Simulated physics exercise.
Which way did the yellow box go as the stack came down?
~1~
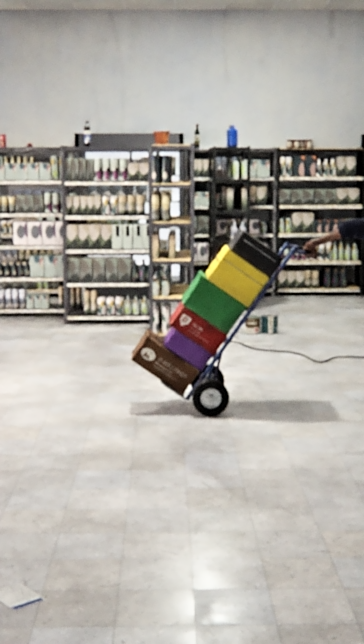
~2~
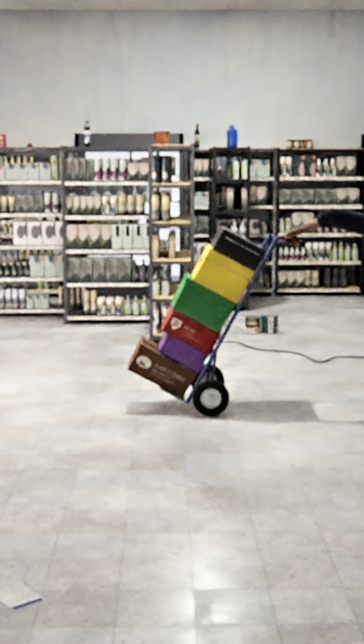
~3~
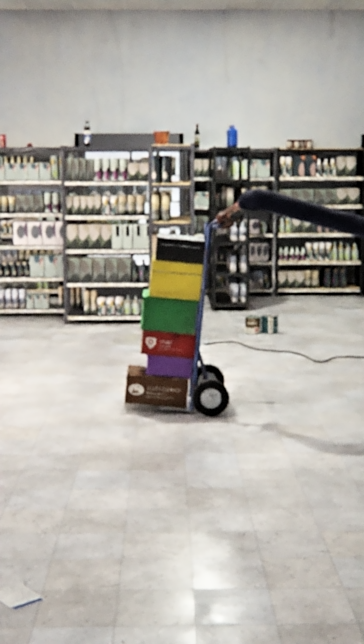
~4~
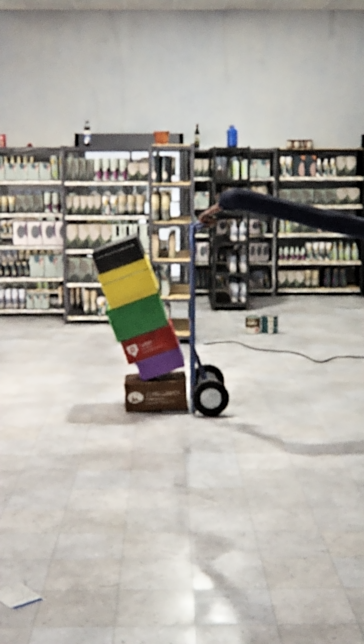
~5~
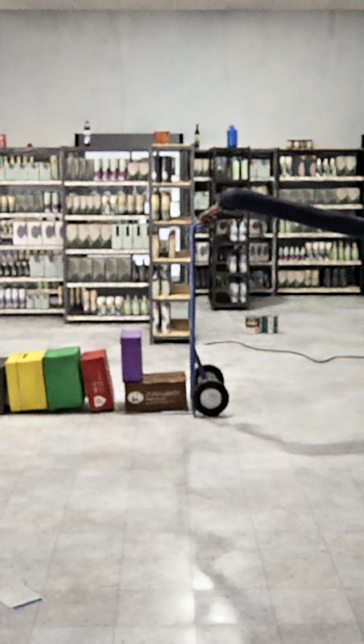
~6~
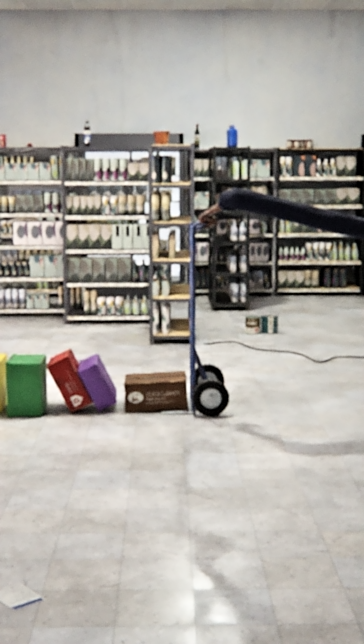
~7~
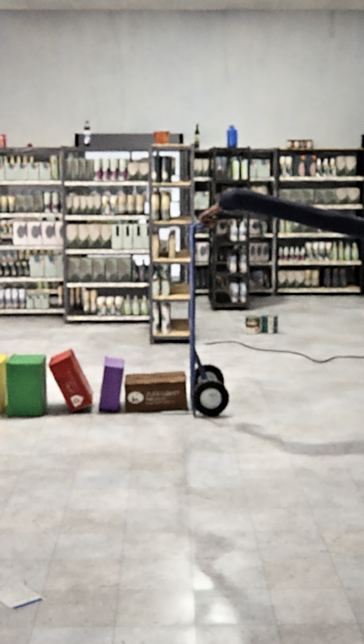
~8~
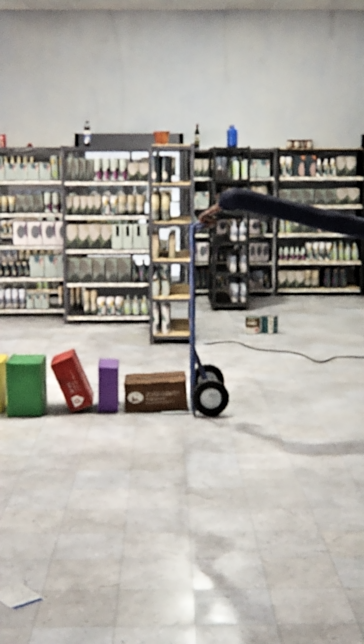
The yellow box moved to the left, falling away from the hand truck and ending up on the floor at the left edge of the view.
